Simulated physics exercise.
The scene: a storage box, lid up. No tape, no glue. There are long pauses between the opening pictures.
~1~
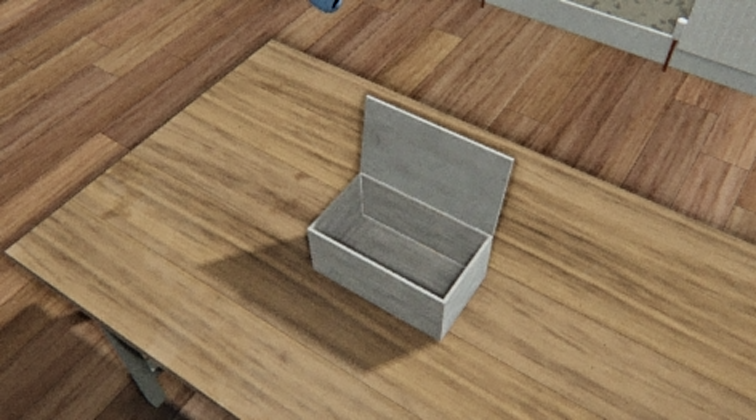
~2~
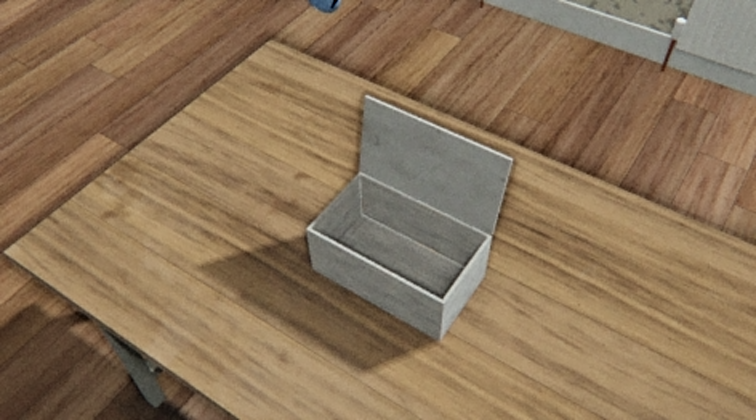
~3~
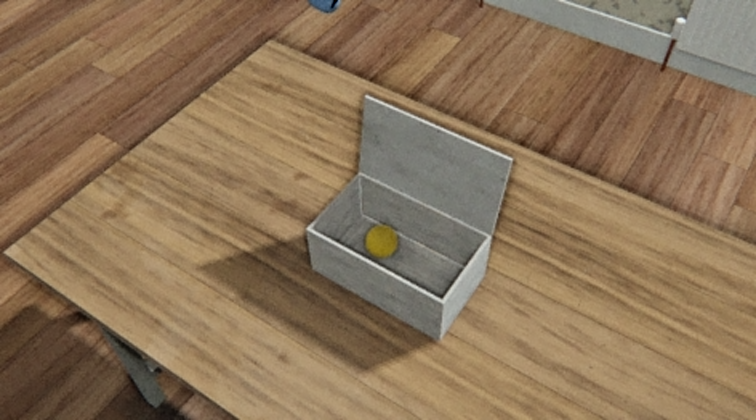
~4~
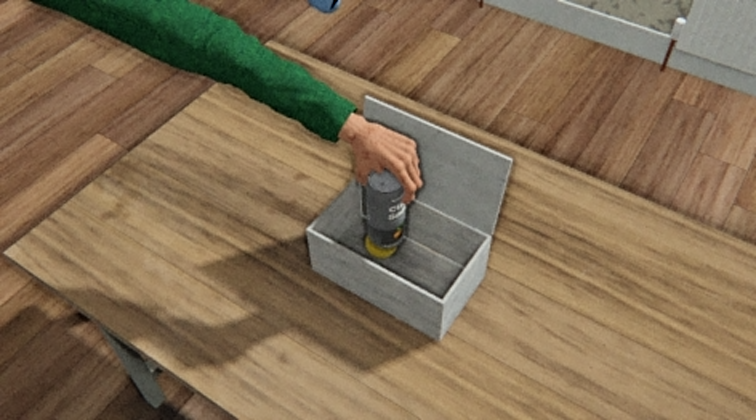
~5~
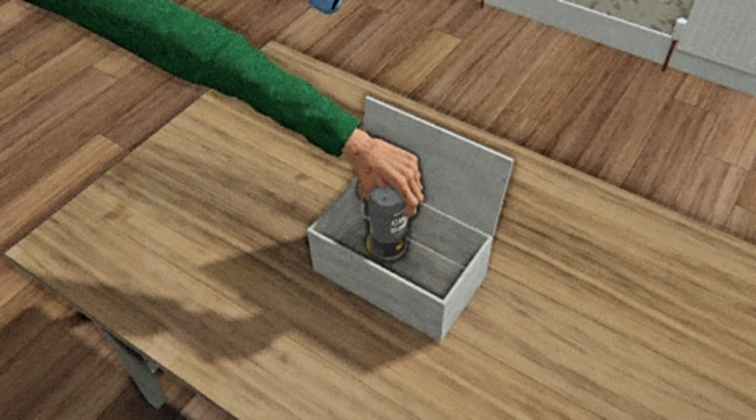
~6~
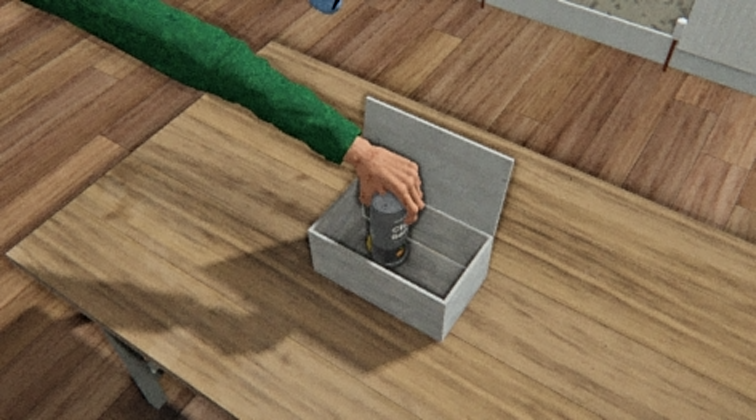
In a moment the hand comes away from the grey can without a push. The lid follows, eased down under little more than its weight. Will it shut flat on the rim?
In the end the lid is held up.
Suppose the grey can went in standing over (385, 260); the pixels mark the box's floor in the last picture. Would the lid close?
Then it shuts flat.
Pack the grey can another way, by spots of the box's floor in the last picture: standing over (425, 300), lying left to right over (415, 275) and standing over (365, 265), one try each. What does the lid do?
First, it stays ajar; second, it closes; third, it will not close.
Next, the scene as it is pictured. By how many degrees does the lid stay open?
Some 25° above the rim.
Then, 0.40 s later than the last frame, grey can tilted by 11° near (403, 264); yellow lemon moved a little.
Then, 1.10 s later than the last frame, lid starting down; grey can tilted by 4° near (395, 258); yellow lemon moved a little.
Then, 1.50 s later than the last frame, lid 65° above the rim; grey can tilted by 5° near (394, 258); yellow lemon moved a little.
Then, 1.80 s later than the last frame, lid 35° above the rim; grey can tilted by 4° near (394, 259); yellow lemon moved a little.
When it is over, lid 24° above the rim; moved from the start, yellow lemon and grey can. End places, in pixels of the last picture, grey can near (397, 261).
